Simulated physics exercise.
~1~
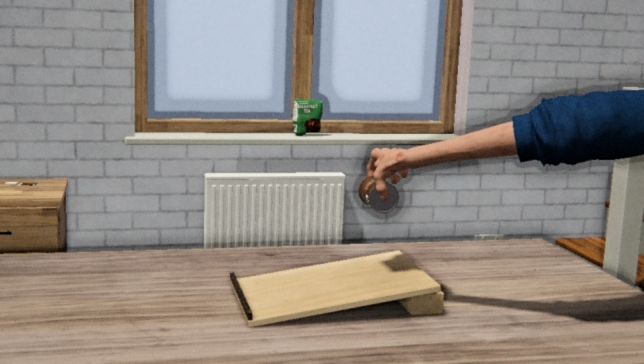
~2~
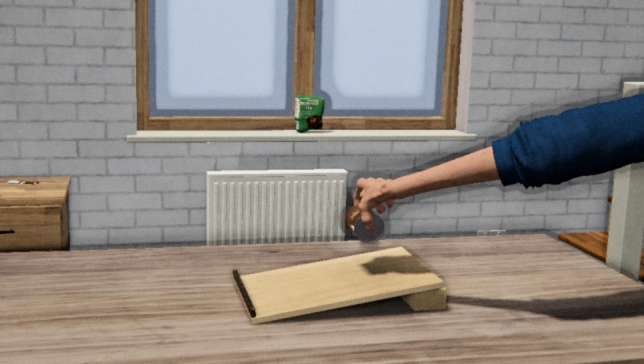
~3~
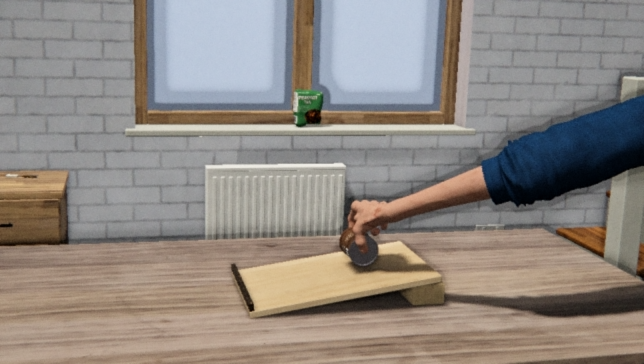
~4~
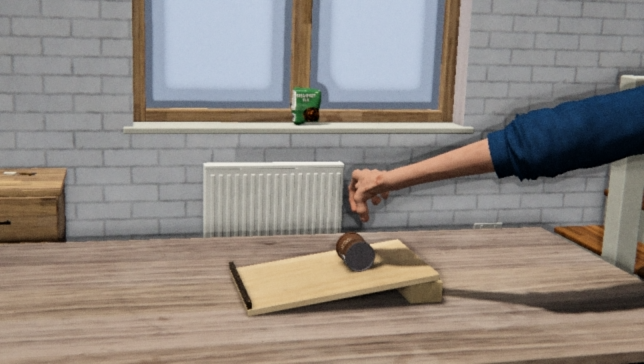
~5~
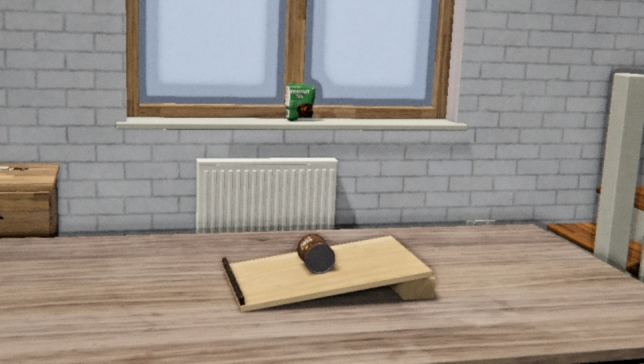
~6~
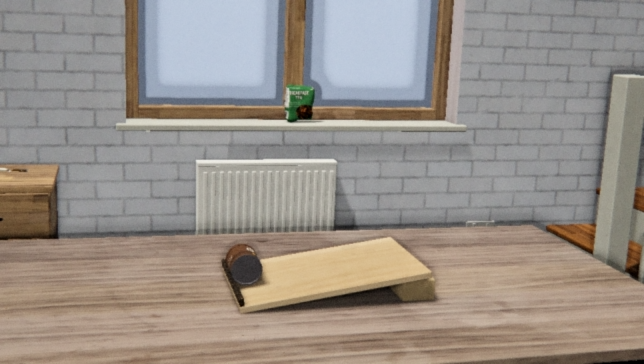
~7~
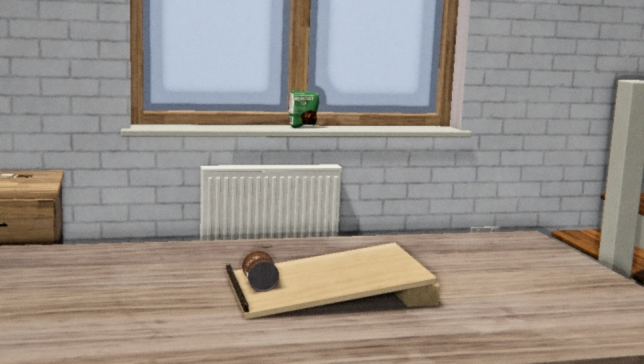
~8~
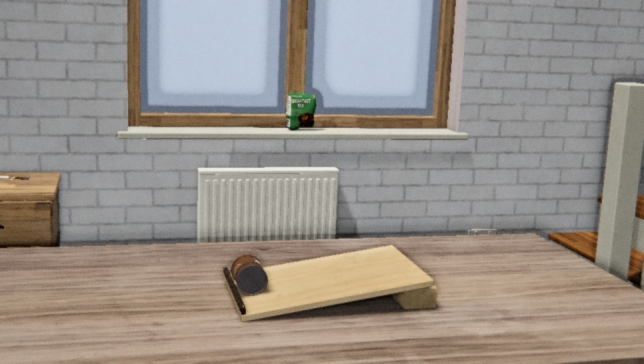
A brown tin rolled down a sloping wooden board on a table after a hand lowered it near the raised right end and let go. It reached the dark strip at the low left end, bounced back slightly, and ended up resting there.
